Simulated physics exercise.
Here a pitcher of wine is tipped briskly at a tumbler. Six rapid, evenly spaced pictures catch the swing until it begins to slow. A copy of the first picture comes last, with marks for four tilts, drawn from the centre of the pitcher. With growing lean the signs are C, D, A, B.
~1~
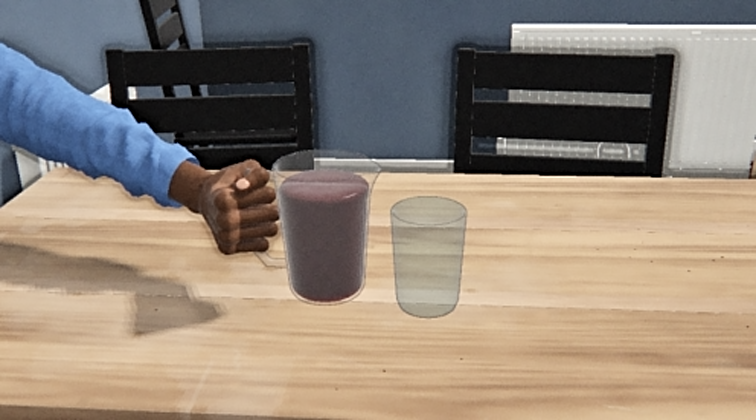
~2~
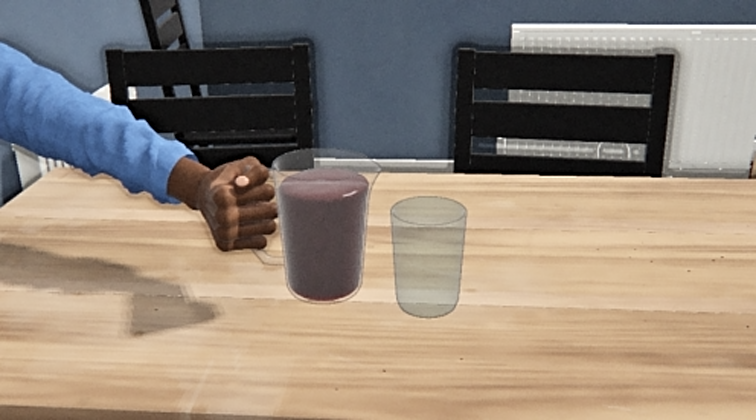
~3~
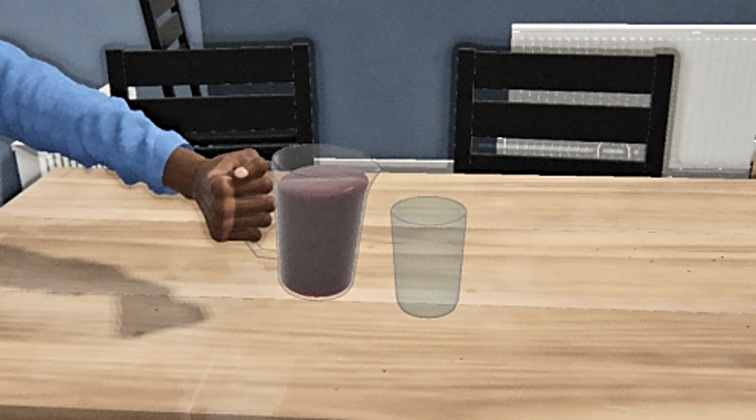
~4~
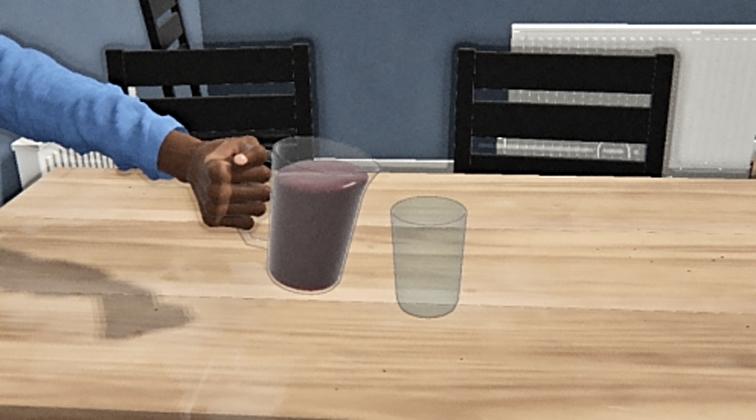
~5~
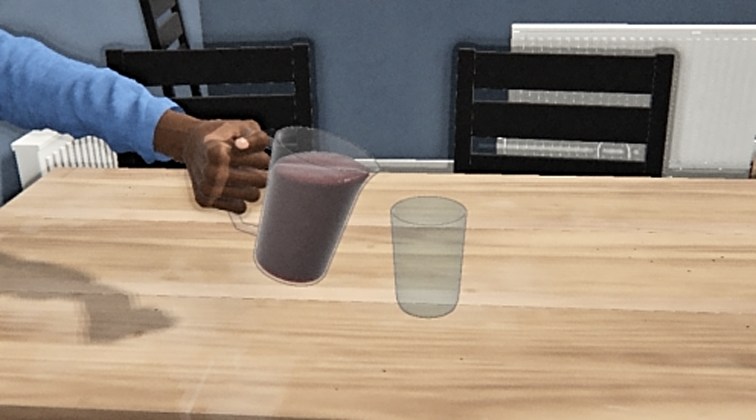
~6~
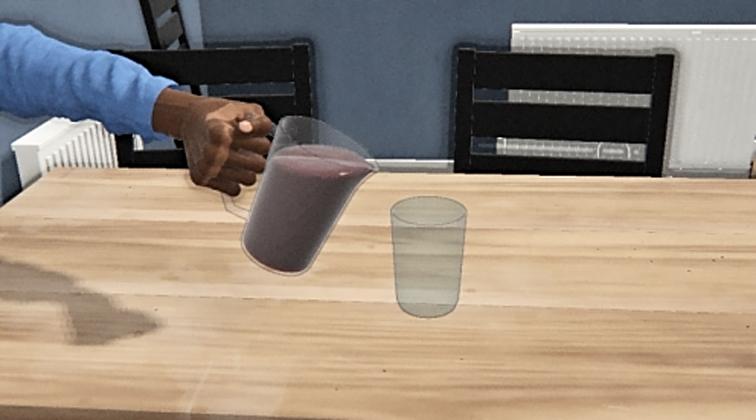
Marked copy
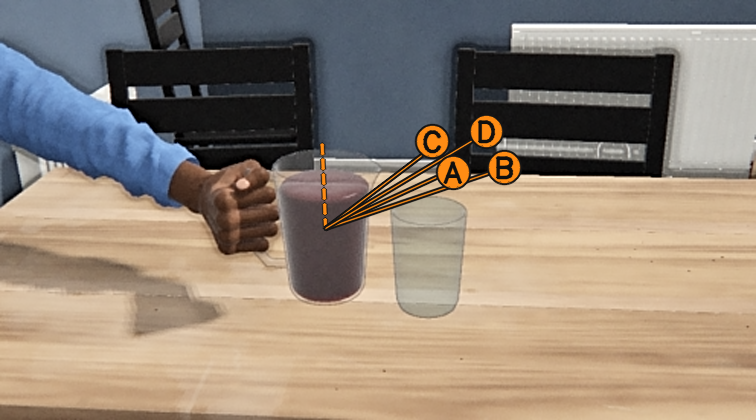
A hand in a blue sleeve held a clear pitcher of wine beside an empty glass on a wooden table, then lifted it slightly and tilted it rightward toward the glass, with nothing pouring out.
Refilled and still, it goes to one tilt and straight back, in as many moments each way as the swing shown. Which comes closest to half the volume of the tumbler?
Tilt D.
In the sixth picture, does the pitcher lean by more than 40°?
No, it does not.
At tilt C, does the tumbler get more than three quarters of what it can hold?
No, it does not.
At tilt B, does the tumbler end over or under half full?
Over.
In orange, A at (436, 177); B at (488, 173); C at (421, 155); D at (471, 140).
For tilt A, the tumbler ends with about 63 % of what it can hold.
For tilt B, the tumbler ends with about 71 % of what it can hold; 5 % of the wine is spilt.
For tilt C, the tumbler ends with about 36 % of what it can hold.
For tilt D, the tumbler ends with about 48 % of what it can hold.
